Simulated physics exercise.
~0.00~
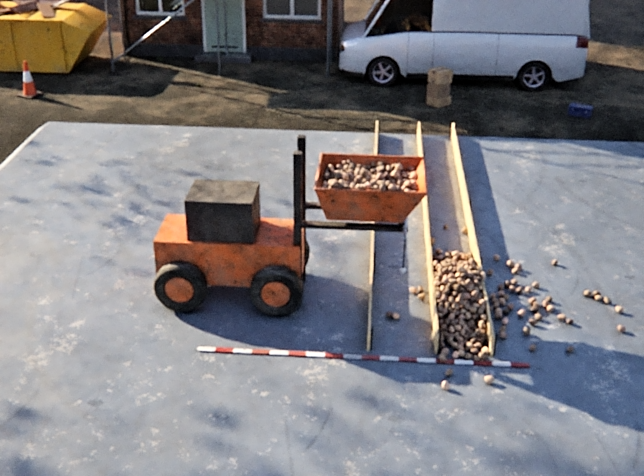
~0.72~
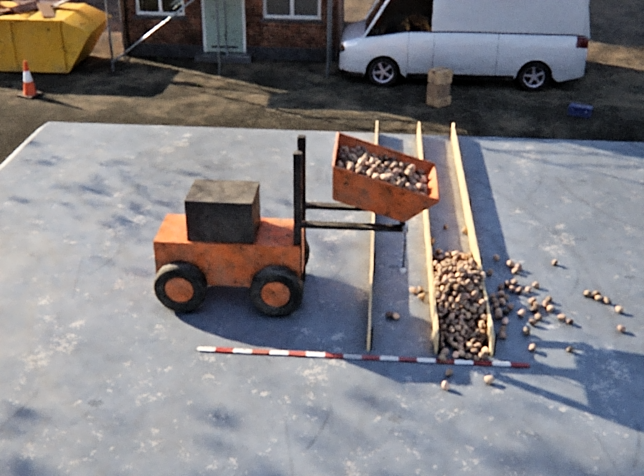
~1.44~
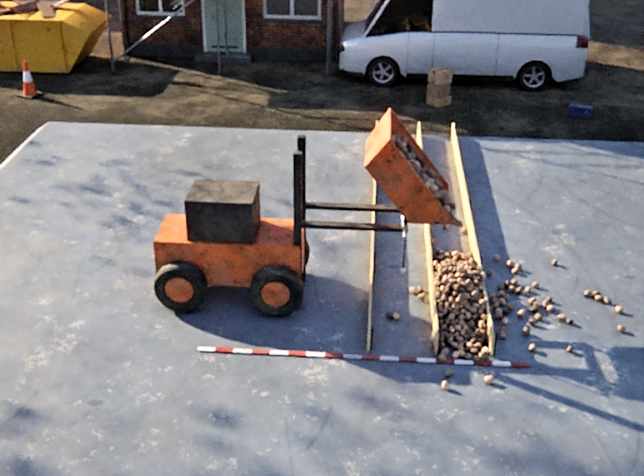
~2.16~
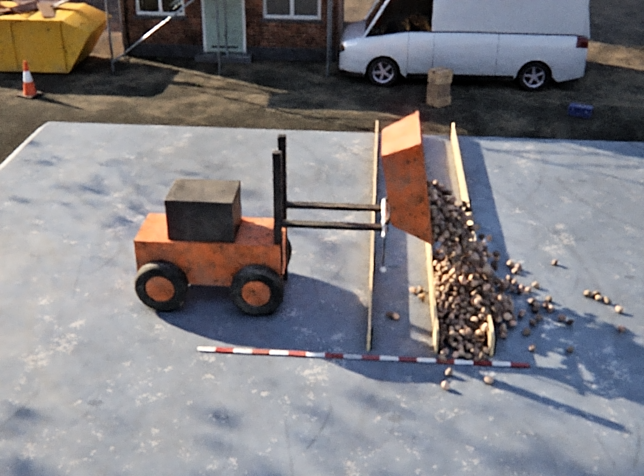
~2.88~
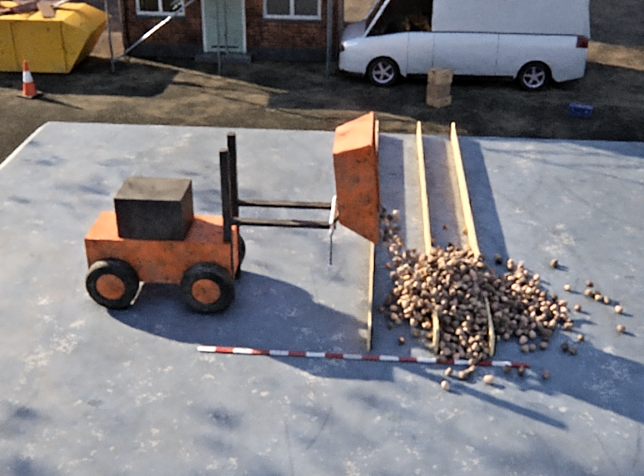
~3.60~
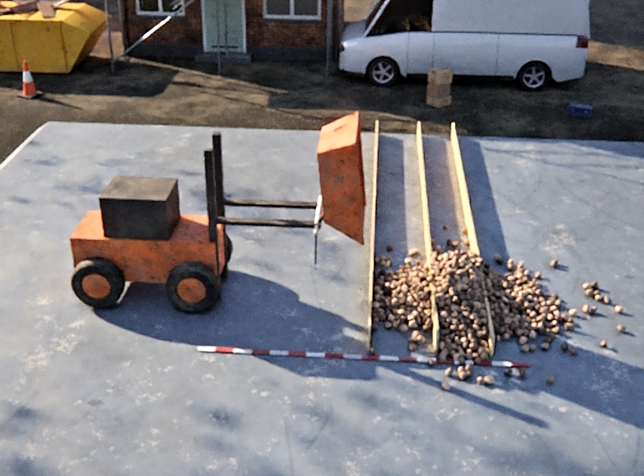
An orange fork truck tips its skip of brown stones over planks while backing left.
